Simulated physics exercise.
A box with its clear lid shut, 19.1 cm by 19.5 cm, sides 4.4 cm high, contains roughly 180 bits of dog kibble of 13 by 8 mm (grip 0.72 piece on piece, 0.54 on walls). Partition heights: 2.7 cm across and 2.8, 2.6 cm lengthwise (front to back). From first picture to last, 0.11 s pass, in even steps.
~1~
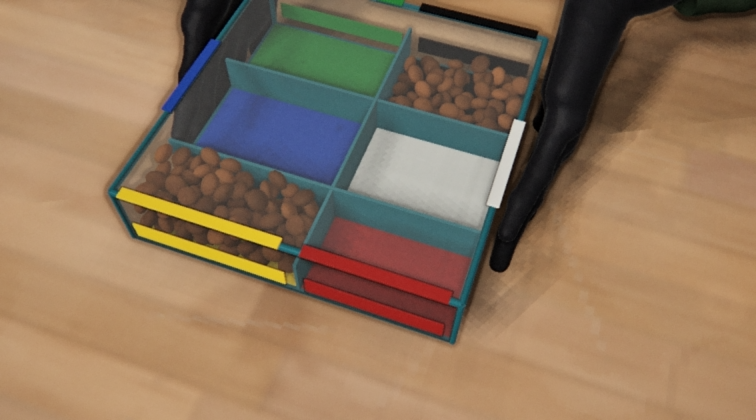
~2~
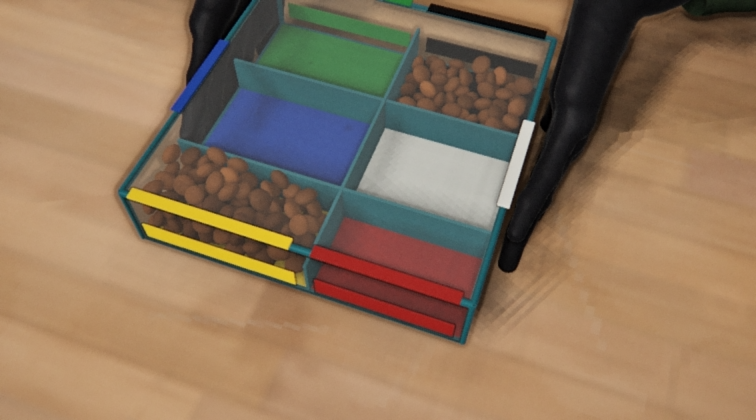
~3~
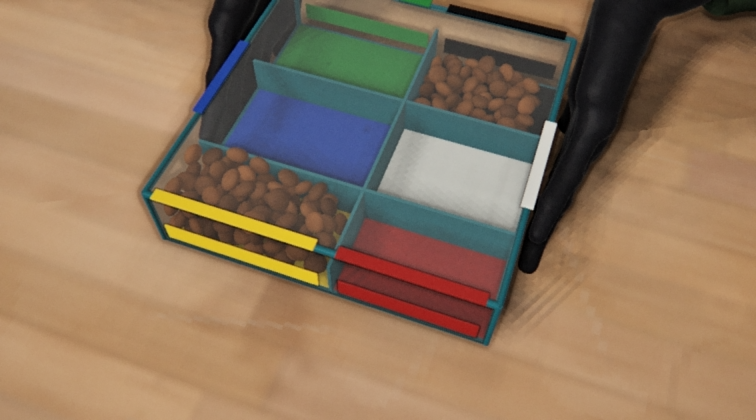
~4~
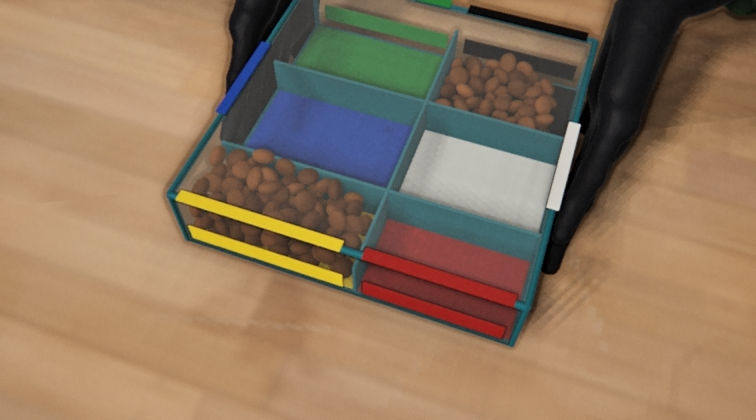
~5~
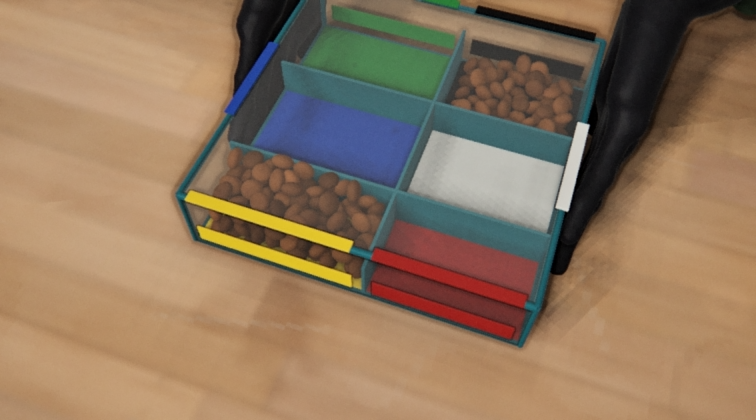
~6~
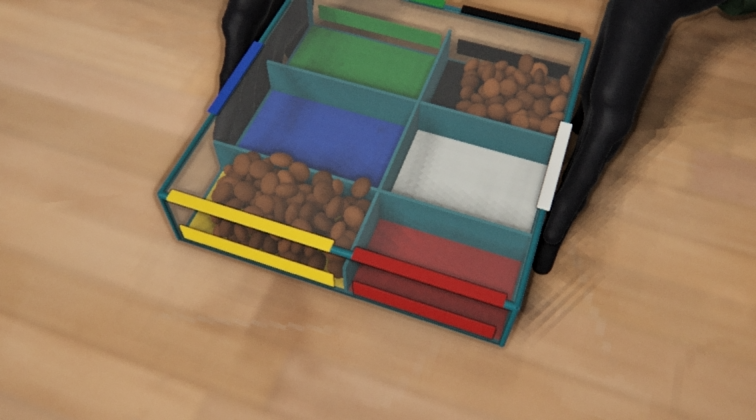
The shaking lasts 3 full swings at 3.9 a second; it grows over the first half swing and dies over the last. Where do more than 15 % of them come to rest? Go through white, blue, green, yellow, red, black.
White: No, blue: No, green: No, yellow: Yes, red: No, black: Yes.
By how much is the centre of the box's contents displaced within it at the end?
Roughly 0.5 cm.
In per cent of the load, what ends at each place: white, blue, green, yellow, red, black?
White 5, blue 5, green 10, yellow 50, red 5, black 20.
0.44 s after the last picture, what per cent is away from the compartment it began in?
Roughly 15 per cent.
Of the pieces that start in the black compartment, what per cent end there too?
Roughly 70 per cent.
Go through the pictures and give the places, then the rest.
Box at (278, 250); tilt 0 degrees; moved 0.0 cm; yellow 65 %, black 35 %, in the first frame.
Box at (289, 250); tilt 0 degrees; moved 0.5 cm, in the second frame.
Box at (313, 251); tilt 0 degrees; moved 1.7 cm, in the third frame.
Box at (339, 253); tilt 0 degrees; moved 3.0 cm, in the fourth frame.
Box at (349, 253); tilt 0 degrees; moved 3.4 cm, in the fifth frame.
Box at (330, 252); tilt 0 degrees; moved 2.4 cm; yellow 65 %, black 35 %, in the sixth frame.
Then, 0.24 s after the last picture, tilt 0 degrees; blue 5 %, green 5 %, yellow 60 %, black 30 %; middle of all pieces near (420, 169).
Then, 0.44 s after the last picture, tilt 0 degrees; blue 5 %, green 5 %, yellow 60 %, red 5 %, black 25 %; middle of all pieces near (365, 164).
Then, 0.63 s after the last picture, tilt 0 degrees; white 5 %, blue 5 %, green 10 %, yellow 50 %, red 5 %, black 20 %; middle of all pieces near (267, 156).
Then, 0.81 s after the last picture, tilt 0 degrees; white 5 %, blue 5 %, green 10 %, yellow 50 %, red 5 %, black 20 %; middle of all pieces near (330, 169).
In the end, white 5 %, blue 5 %, green 10 %, yellow 50 %, red 5 %, black 20 %.
